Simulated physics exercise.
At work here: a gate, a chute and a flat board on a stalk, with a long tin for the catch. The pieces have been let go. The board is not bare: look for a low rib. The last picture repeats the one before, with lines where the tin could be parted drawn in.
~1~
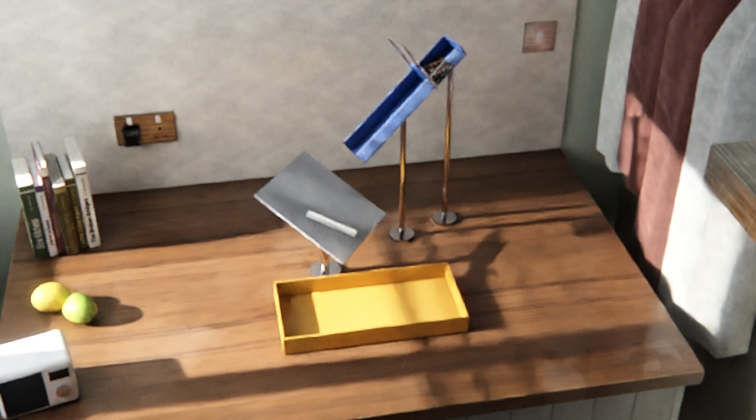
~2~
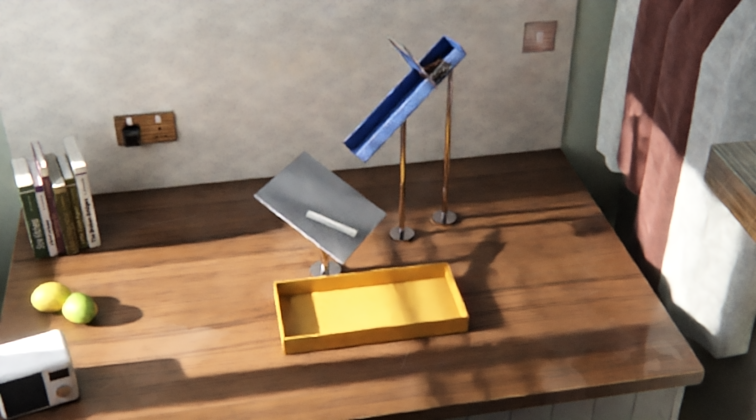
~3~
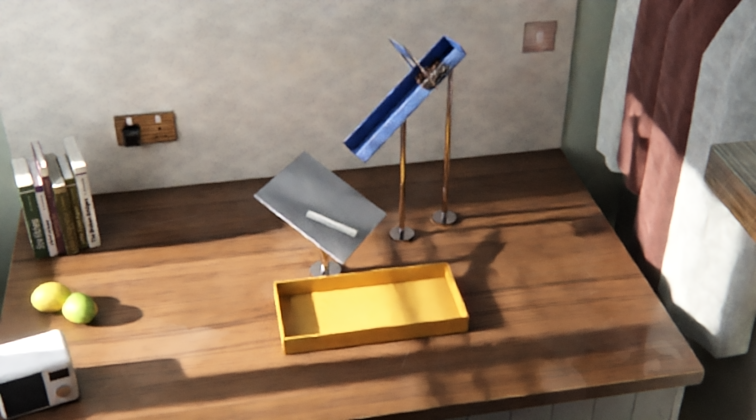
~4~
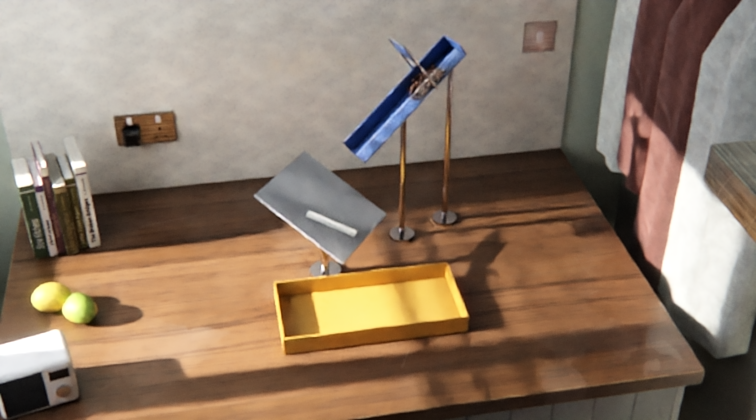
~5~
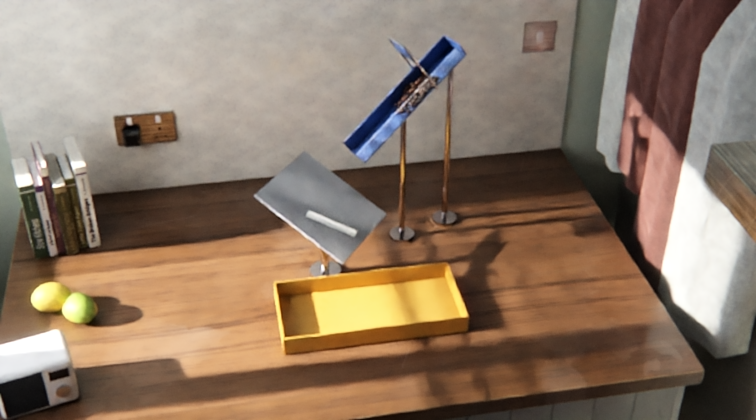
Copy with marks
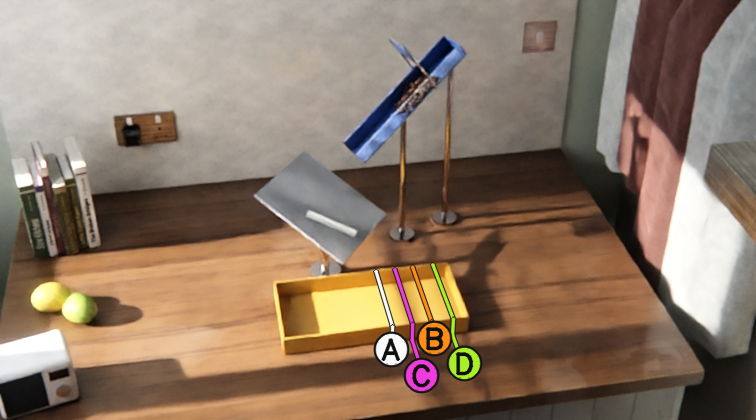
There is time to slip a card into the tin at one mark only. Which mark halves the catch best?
Choose C.
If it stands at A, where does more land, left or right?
The right side.
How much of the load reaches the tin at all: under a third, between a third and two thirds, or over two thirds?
Over two thirds.
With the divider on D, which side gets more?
The left side.
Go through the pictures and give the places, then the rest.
In the first frame, load behind the gate near (435, 69), allspice berries; lip of the chute near (358, 157), sloping fairly steeply.
In the second frame, middle of the board near (323, 205), tilted gently; middle of its low edge near (366, 238); of its high edge near (280, 172).
In the third frame, front corners of the tin near (284, 339) and (468, 316), empty; front of the load near (423, 87).
In the fourth frame, middle of the load near (425, 79); its front near (410, 97), close to a quarter of the way to the lip; rib from (309, 211) to (358, 231).
In the fifth frame, middle of the load near (415, 89); its front near (397, 111), close to a third of the way to the lip.
On the marked copy, line A crosses the front rim at (392, 325); line B crosses the front rim at (431, 321); line C crosses the front rim at (412, 323); line D crosses the front rim at (453, 318).
For line A, of what is caught, a small share on the left of the divider, the bulk on the right.
For line B, of what is caught, all but a few on the left of the divider, only a few on the right.
For line C, of what is caught, close to half on the left of the divider, close to half on the right.
For line D, of what is caught, all but a few on the left of the divider, a small share on the right.
